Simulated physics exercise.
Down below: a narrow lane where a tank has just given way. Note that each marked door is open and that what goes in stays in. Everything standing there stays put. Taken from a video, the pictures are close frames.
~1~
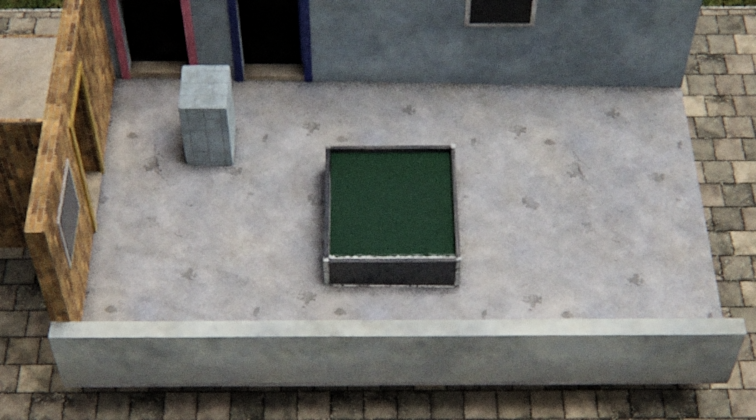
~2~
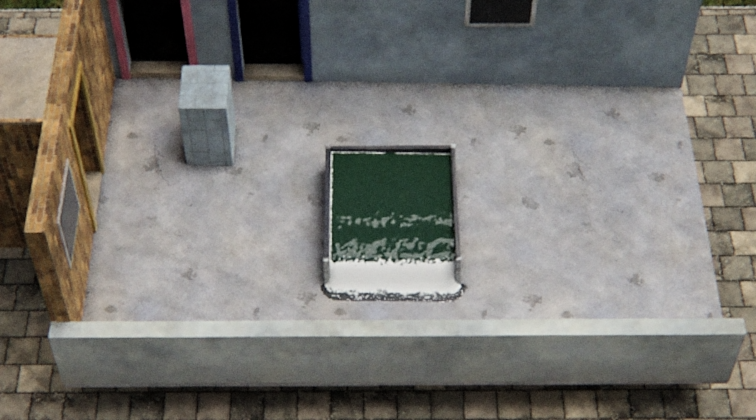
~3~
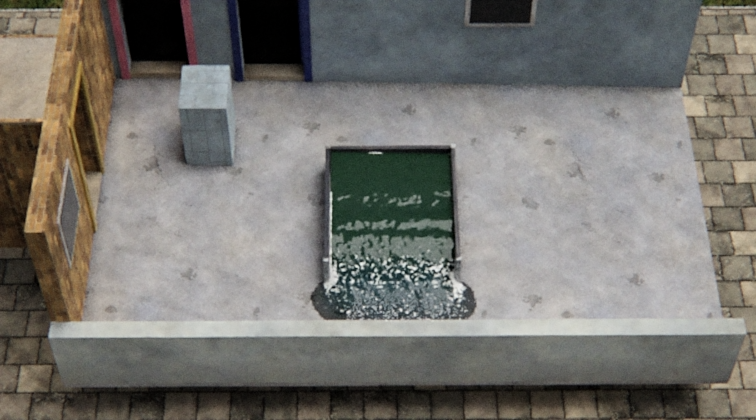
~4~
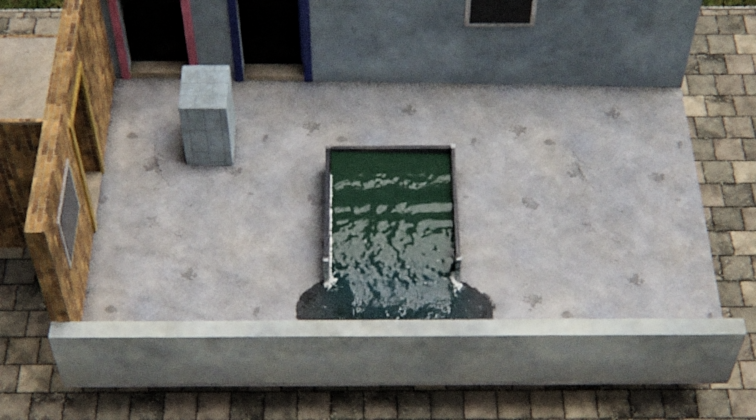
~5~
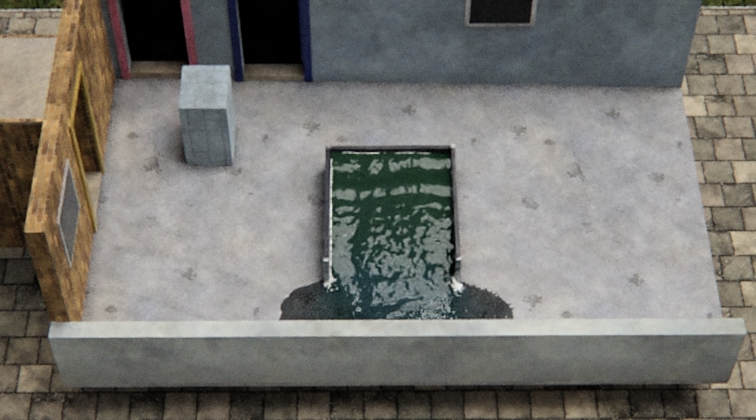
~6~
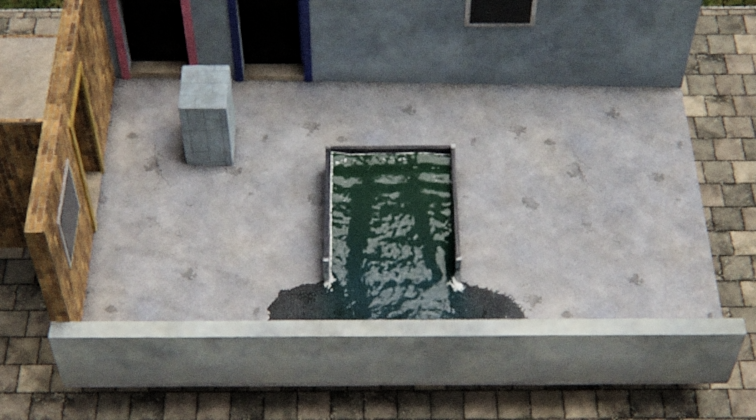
Green water pours out of the tank's open front and spreads along the low wall.
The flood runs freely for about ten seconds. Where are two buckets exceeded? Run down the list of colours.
As I see it, the blue door respects the limit, the yellow door respects the limit, the pink door respects the limit.
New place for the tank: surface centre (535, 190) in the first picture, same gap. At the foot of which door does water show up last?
It's the pink-painted one, as it turns out.
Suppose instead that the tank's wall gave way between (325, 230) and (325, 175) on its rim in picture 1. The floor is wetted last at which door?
Last: The pink one.
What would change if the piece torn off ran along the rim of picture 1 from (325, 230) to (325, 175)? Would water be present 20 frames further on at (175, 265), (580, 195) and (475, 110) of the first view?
Taking the three spots as listed, they end up inundated, spared and spared.
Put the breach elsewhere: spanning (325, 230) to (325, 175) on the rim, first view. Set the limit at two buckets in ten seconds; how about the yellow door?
Well, it turns out the yellow door crosses the threshold.
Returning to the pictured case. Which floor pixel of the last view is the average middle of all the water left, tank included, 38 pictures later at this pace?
I'd say around (340, 246).
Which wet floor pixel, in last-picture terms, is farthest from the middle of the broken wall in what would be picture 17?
Farthest reach: About (705, 355).
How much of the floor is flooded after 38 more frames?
The answer is around 50 per cent.
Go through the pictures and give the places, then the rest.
The first frame shows still water in the tank at (391, 206).
In the second frame, water pours out at (392, 276) and has run to (458, 291).
In the third frame, the front is at (468, 306), out from the gap at (392, 277).
In the fourth frame, water pours out at (392, 277) and has run to a hidden place.
In the fifth frame, the front is at a hidden place, out from the gap at (392, 278).
In the sixth frame, water pours out at (392, 277) and has run to a hidden place.
A moment on, water covers 10 % of the floor; the blue door not reached, the yellow door not reached, the pink door not reached.
Next, water covers 25 % of the floor; the blue door not reached, the yellow door not reached, the pink door not reached.
Then, water covers 45 % of the floor; the blue door not reached, the yellow door wet at the sill, nothing in, the pink door not reached.
Later, water covers 50 % of the floor; the blue door not reached, the yellow door wet at the sill, nothing in, the pink door wet at the sill, nothing in.
In the end, water covers 50 % of the floor; the blue door wet at the sill, nothing in, the yellow door wet at the sill, nothing in, the pink door wet at the sill, nothing in.
